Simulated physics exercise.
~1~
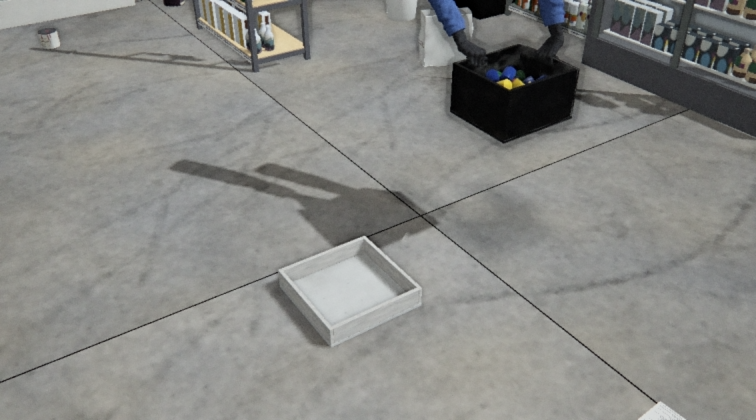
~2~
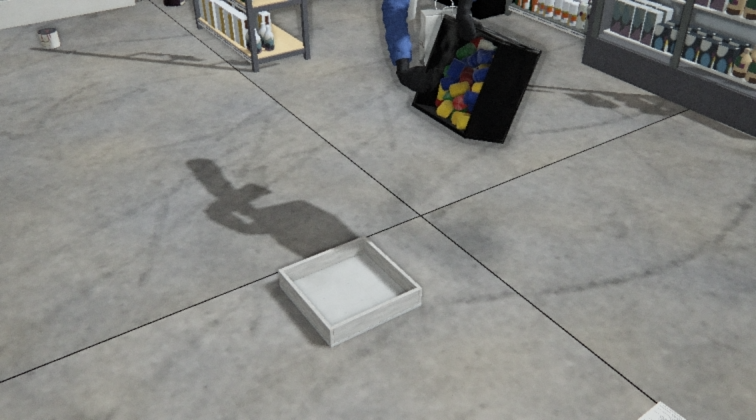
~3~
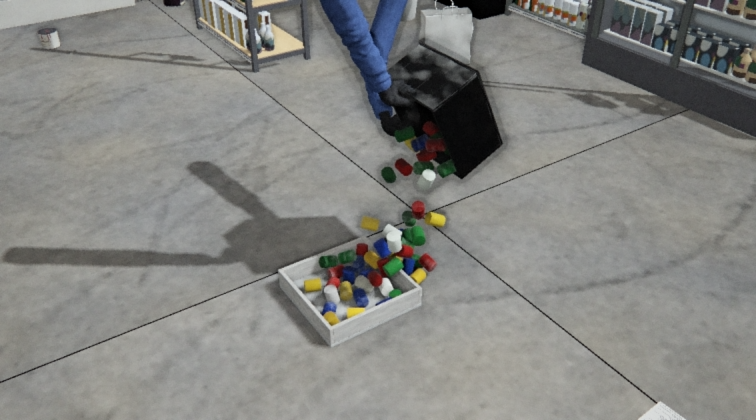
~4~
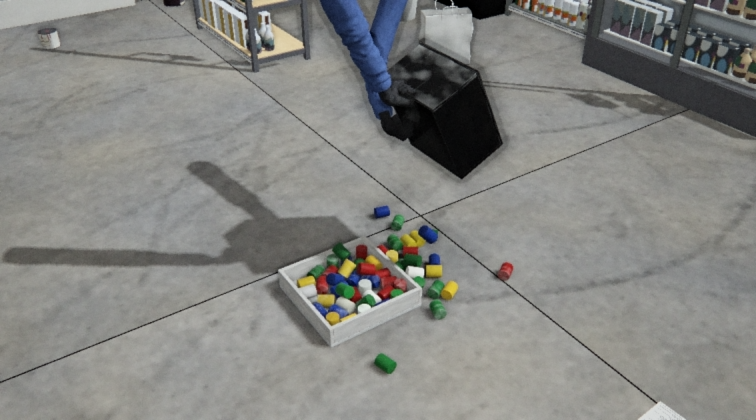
A black tote full of colourful jars, gripped by gloved hands in blue sleeves, tips steeply over beside a shallow white box on a concrete floor, spilling its load; many jars fill the box, while others lie scattered on the ground around it.
